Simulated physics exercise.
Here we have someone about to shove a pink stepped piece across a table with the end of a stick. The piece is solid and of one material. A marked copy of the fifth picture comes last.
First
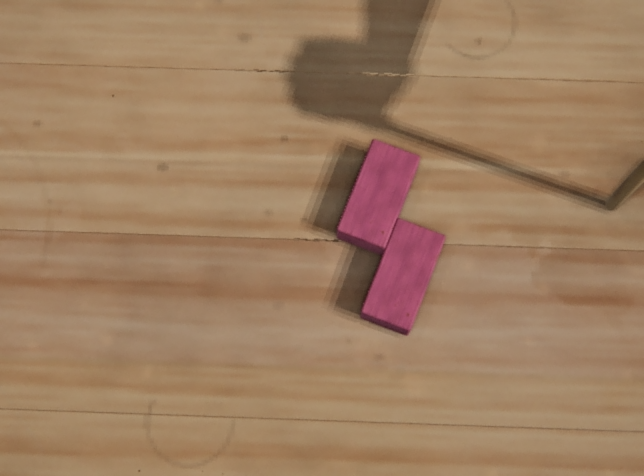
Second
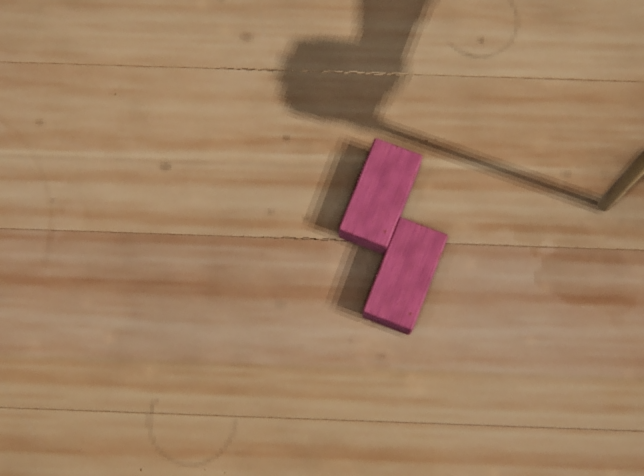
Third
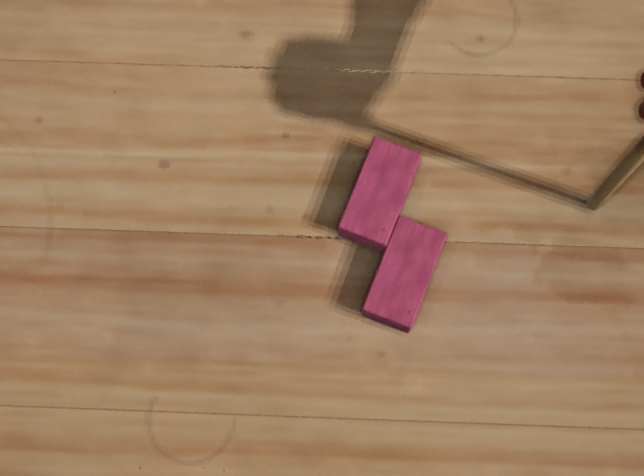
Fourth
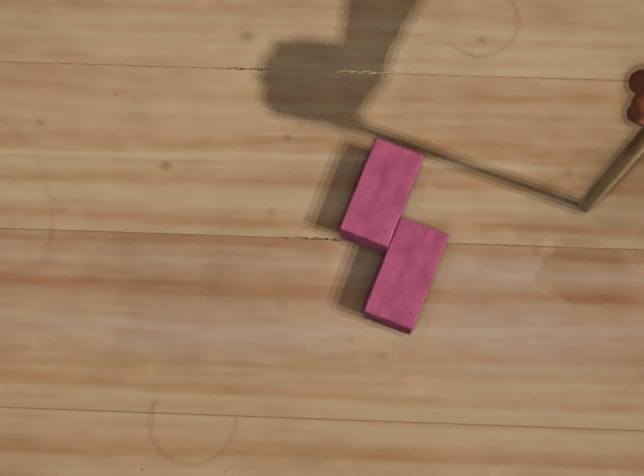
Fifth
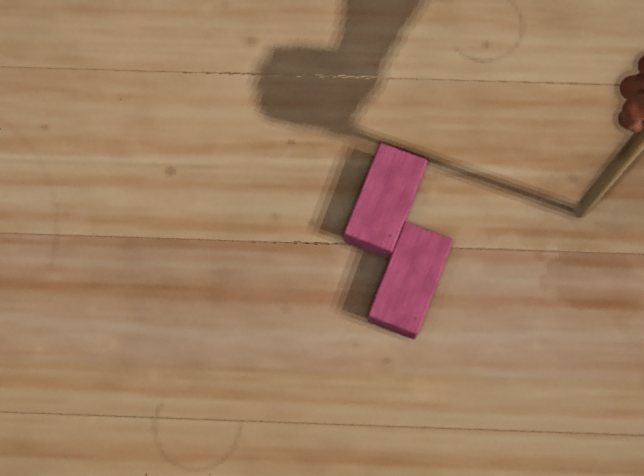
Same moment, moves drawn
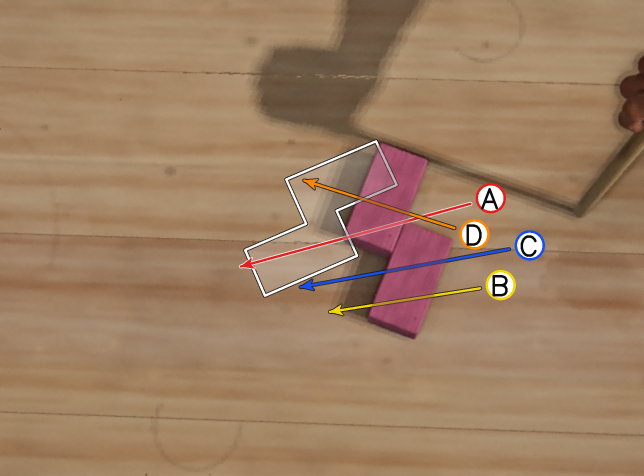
On a wooden tabletop, a pink stepped piece lying still while a thin stick and its shadow shift slightly left above it.
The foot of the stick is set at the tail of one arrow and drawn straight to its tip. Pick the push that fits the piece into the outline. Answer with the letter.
With C it matches the outline.
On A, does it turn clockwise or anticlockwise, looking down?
It turns anticlockwise.
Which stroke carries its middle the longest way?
A.
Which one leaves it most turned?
A.
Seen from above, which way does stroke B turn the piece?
Clockwise.
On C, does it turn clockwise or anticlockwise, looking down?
It turns clockwise.
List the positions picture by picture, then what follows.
Pink stepped piece (379, 193), in the first frame.
Pink stepped piece (381, 192), in the second frame.
Pink stepped piece (380, 190), in the third frame.
Pink stepped piece (382, 191), in the fourth frame.
Pink stepped piece (386, 196), in the fifth frame.
On the copy, A from (471, 204) to (241, 267); B from (480, 288) to (330, 312); C from (509, 249) to (301, 287); D from (454, 228) to (304, 180).
On C. First, foot of the stick (434, 264), piece (372, 193).
Then, foot of the stick (359, 277), piece (345, 177).
Finally, foot of the stick (301, 288), piece (341, 171); it fills the outline.
By contrast, A leaves the piece out of the outline, at (253, 301); B leaves the piece out of the outline, at (373, 184); D leaves the piece out of the outline, at (299, 223).
